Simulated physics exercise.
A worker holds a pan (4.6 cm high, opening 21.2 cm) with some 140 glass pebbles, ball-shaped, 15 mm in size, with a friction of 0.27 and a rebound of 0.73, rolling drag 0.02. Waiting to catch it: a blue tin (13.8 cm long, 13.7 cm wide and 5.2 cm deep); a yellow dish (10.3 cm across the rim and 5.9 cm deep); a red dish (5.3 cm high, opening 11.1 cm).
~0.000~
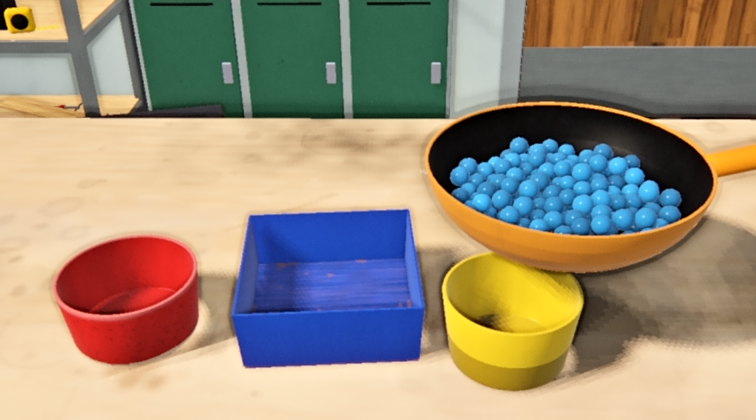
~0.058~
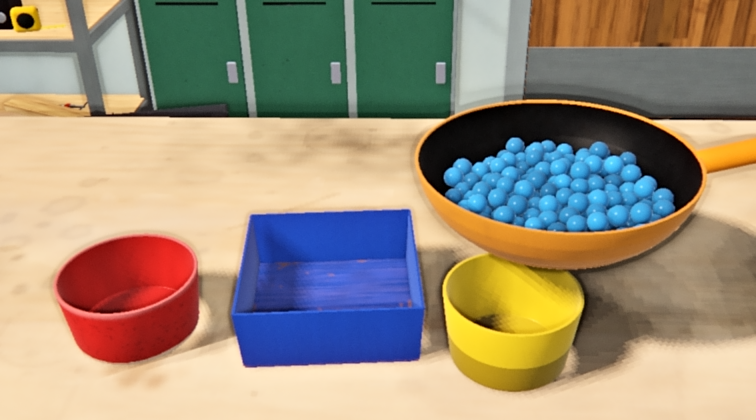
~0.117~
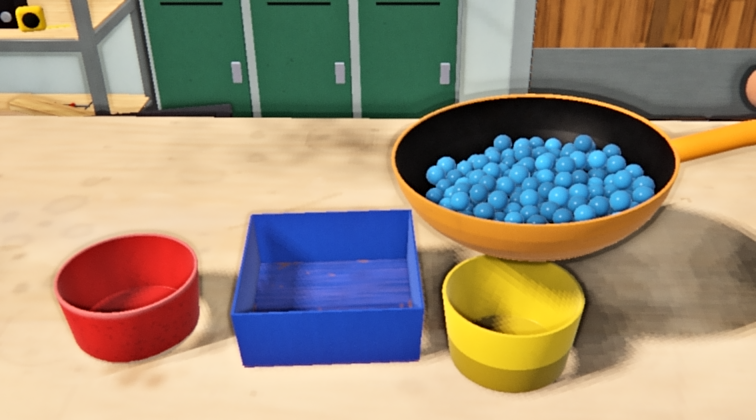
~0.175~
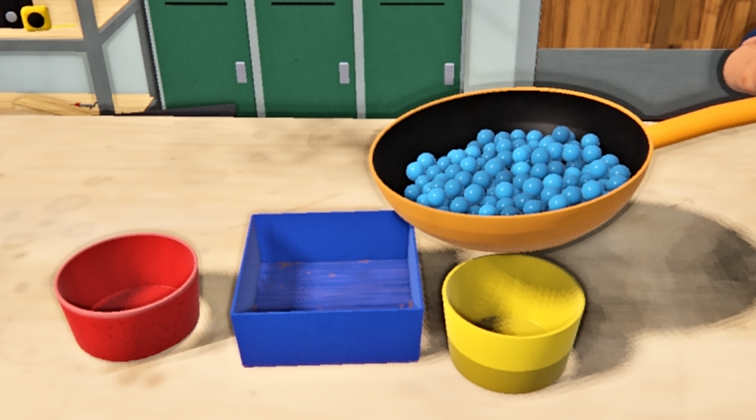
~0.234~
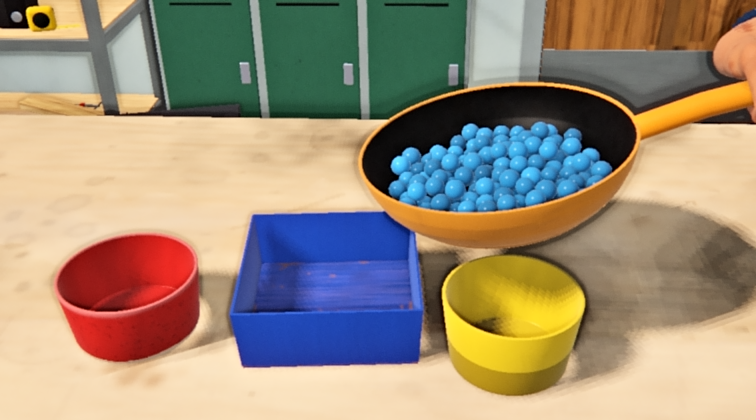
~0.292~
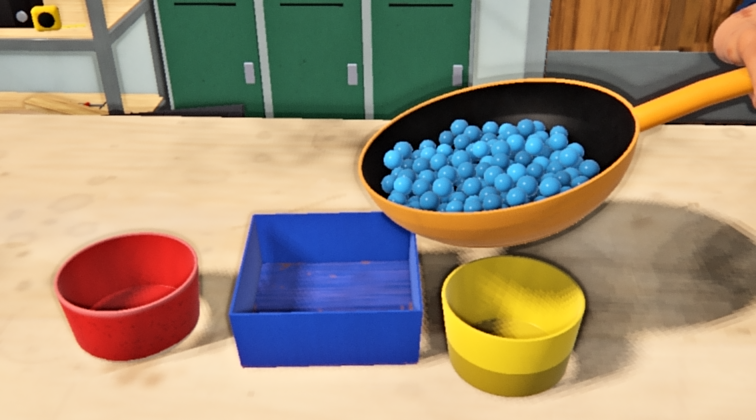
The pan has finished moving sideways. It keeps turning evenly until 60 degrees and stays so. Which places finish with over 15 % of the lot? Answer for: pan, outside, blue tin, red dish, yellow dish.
Pan over, outside under, blue tin over, red dish under, yellow dish under.
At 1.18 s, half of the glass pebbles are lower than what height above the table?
Roughly 10 cm.
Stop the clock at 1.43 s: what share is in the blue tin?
Some 35 per cent.
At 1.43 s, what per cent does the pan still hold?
Some 65 per cent of the load.
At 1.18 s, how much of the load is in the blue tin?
About 10 per cent by then.
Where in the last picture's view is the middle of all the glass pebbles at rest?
Around (382, 294).
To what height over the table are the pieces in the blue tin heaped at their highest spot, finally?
Roughly 3.0 cm.
After 0.63 s, tilt 30 degrees; pan 100 %; middle of all pieces near (472, 168).
Then, at 0.92 s, tilt 45 degrees; pan 100 %; middle of all pieces near (448, 174).
After 1.18 s, tilt 58 degrees; pan 90 %, blue tin 10 %; middle of all pieces near (421, 191).
After 1.43 s, tilt 60 degrees; pan 65 %, blue tin 35 %; middle of all pieces near (394, 223).
At rest (3.1 s), pan 40 %, outside 0 %, blue tin 60 %, red dish 0 %, yellow dish 0 %.
